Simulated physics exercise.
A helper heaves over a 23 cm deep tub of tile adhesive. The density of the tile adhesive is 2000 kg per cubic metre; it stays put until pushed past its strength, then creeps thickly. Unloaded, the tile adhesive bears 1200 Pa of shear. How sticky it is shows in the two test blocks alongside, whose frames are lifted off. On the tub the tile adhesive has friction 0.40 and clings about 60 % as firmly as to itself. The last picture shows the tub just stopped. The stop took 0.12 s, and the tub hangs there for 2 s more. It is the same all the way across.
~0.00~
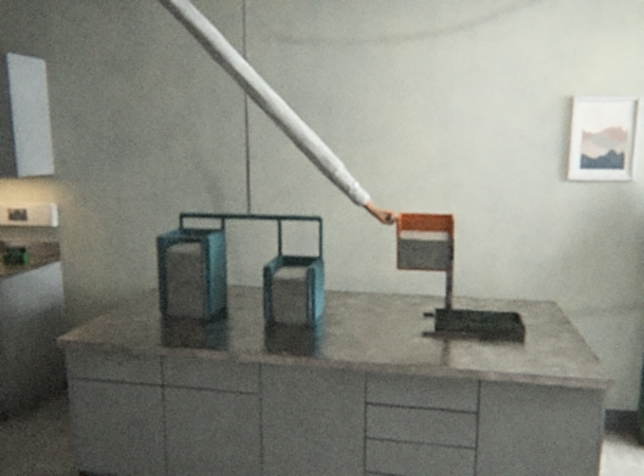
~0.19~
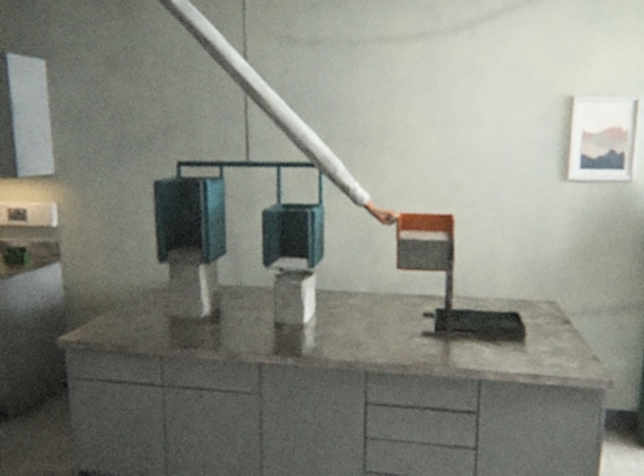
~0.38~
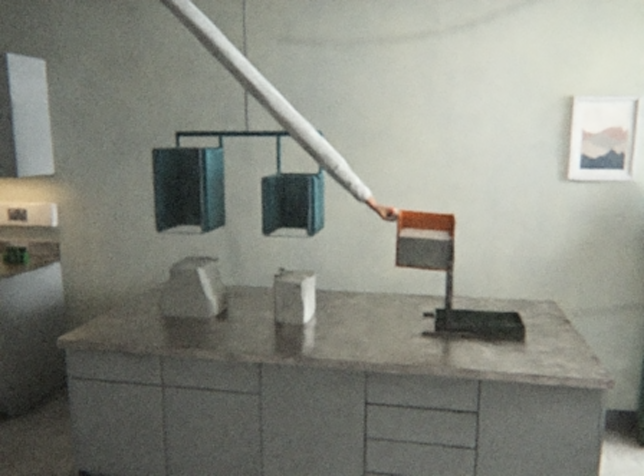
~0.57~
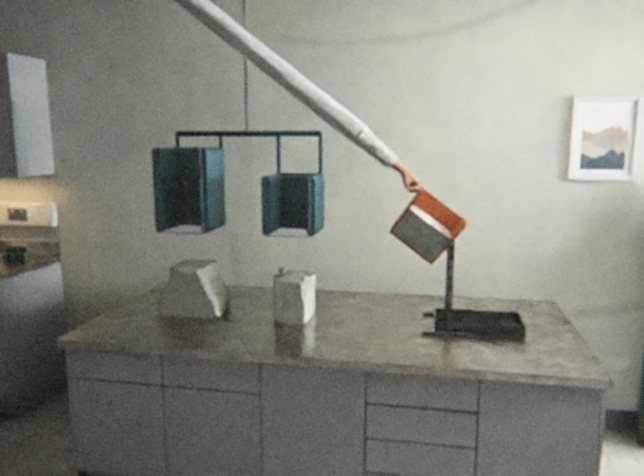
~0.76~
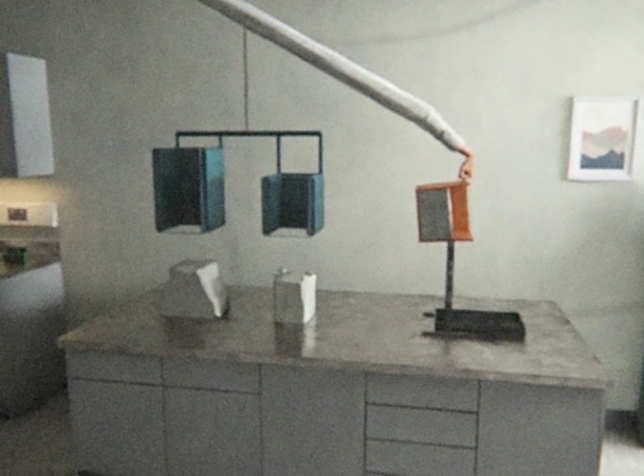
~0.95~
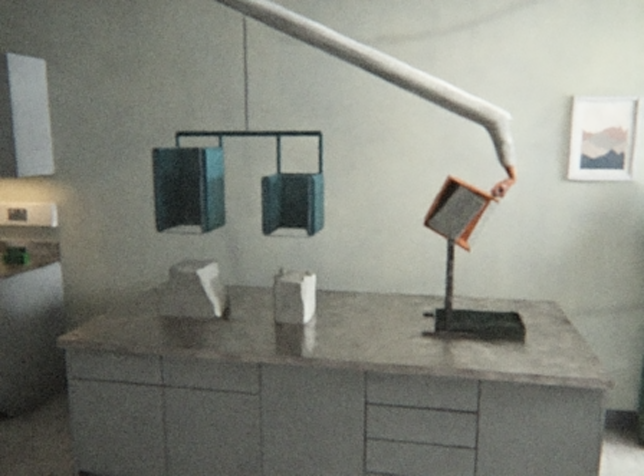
A long white arm reaches down from the top left over a grey kitchen island, seen from the front and slightly above by a still camera. Two joined teal casings surround pale grey blocks at left, and an orange tub of grey paste sits on a dark stand at right. The casings rise, the left block slumps, and then the arm swings rightward, turning the tub clockwise well past its side.
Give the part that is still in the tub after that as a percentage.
About 0 %.
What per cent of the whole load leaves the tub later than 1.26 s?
Some 4 per cent.
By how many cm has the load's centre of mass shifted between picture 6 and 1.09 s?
Some 10 cm.
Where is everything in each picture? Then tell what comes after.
Handle-side rim at (398, 219), tilt 0 degrees; top of the tile adhesive at (446, 240); blocks stand 35 cm, 23 cm (left to right), in the first picture.
Handle-side rim at (398, 219), tilt 0 degrees; top of the tile adhesive at (446, 240); blocks stand 33 cm, 23 cm (left to right), in the second picture.
Handle-side rim at (400, 216), tilt 3 degrees; top of the tile adhesive at (402, 236); blocks stand 27 cm, 23 cm (left to right), in the third picture.
Handle-side rim at (422, 192), tilt 37 degrees; top of the tile adhesive at (411, 210); blocks stand 26 cm, 23 cm (left to right), in the fourth picture.
Handle-side rim at (470, 185), tilt 84 degrees; top of the tile adhesive at (445, 189); blocks stand 26 cm, 23 cm (left to right), in the fifth picture.
Handle-side rim at (498, 203), tilt 117 degrees; top of the tile adhesive at (462, 186); blocks stand 26 cm, 23 cm (left to right), in the sixth picture.
After 1.09 s, the tub is at 117 degrees and holds 73 %.
After 1.26 s, the tub is at 117 degrees and holds 4 %.
After 1.43 s, the tub is at 117 degrees and holds 0 %.
After 1.60 s, the tub is at 117 degrees and holds 0 %.
After 2.95 s, at the end, the tub is at 117 degrees and holds 0 %.
